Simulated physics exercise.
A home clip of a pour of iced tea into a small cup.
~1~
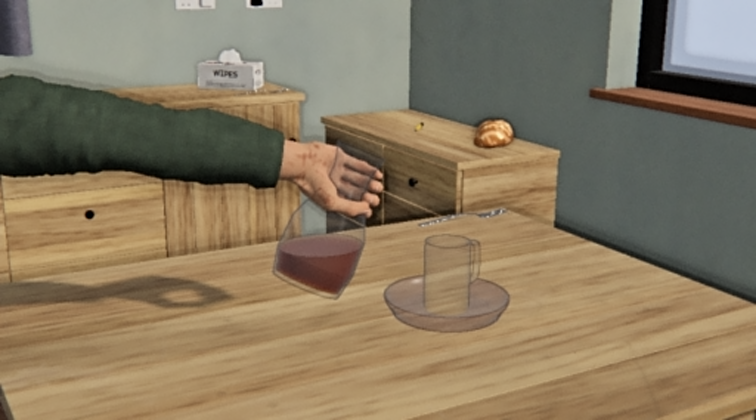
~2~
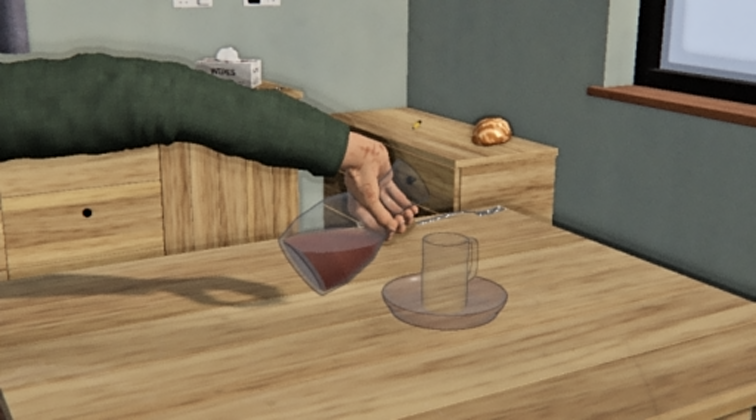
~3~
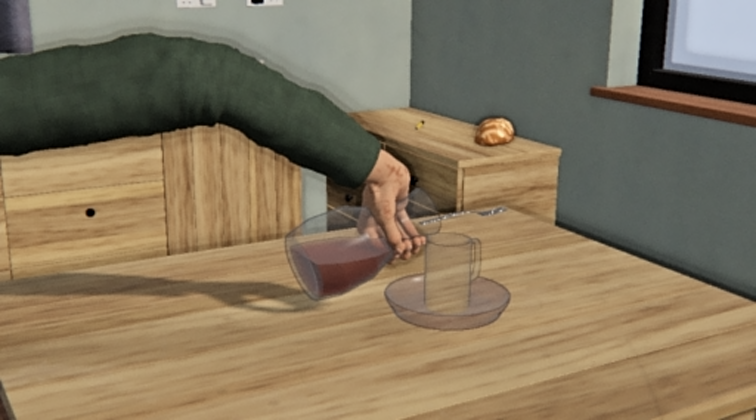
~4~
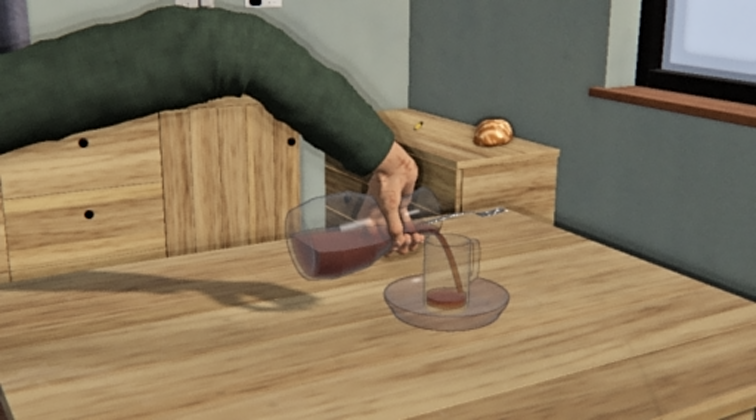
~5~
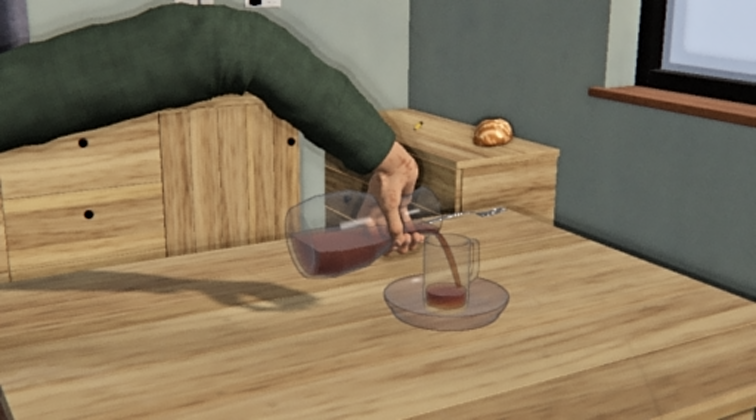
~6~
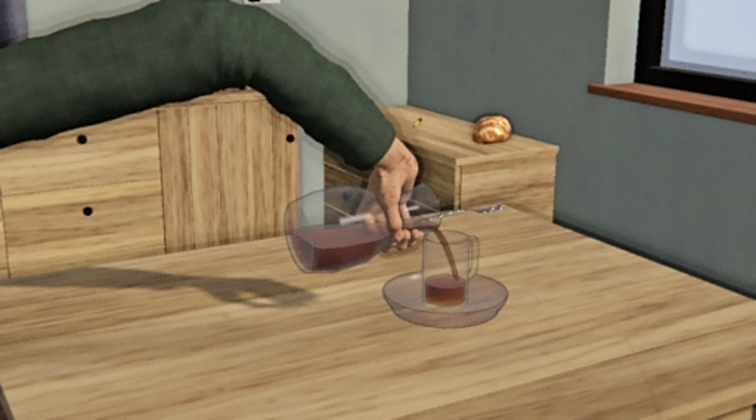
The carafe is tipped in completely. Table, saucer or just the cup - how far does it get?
You'll see there's a spill the saucer catches.
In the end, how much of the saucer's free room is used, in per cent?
The saucer ends up around 40 % full.
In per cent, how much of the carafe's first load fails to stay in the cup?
It should be about 35 in a hundred.
Shortly, the cup is nearly full; the saucer is dry.
Then, the cup is full to the brim; the saucer is wet, with room to spare.
At the finish, the cup is full to the brim; the saucer is wet, with room to spare.
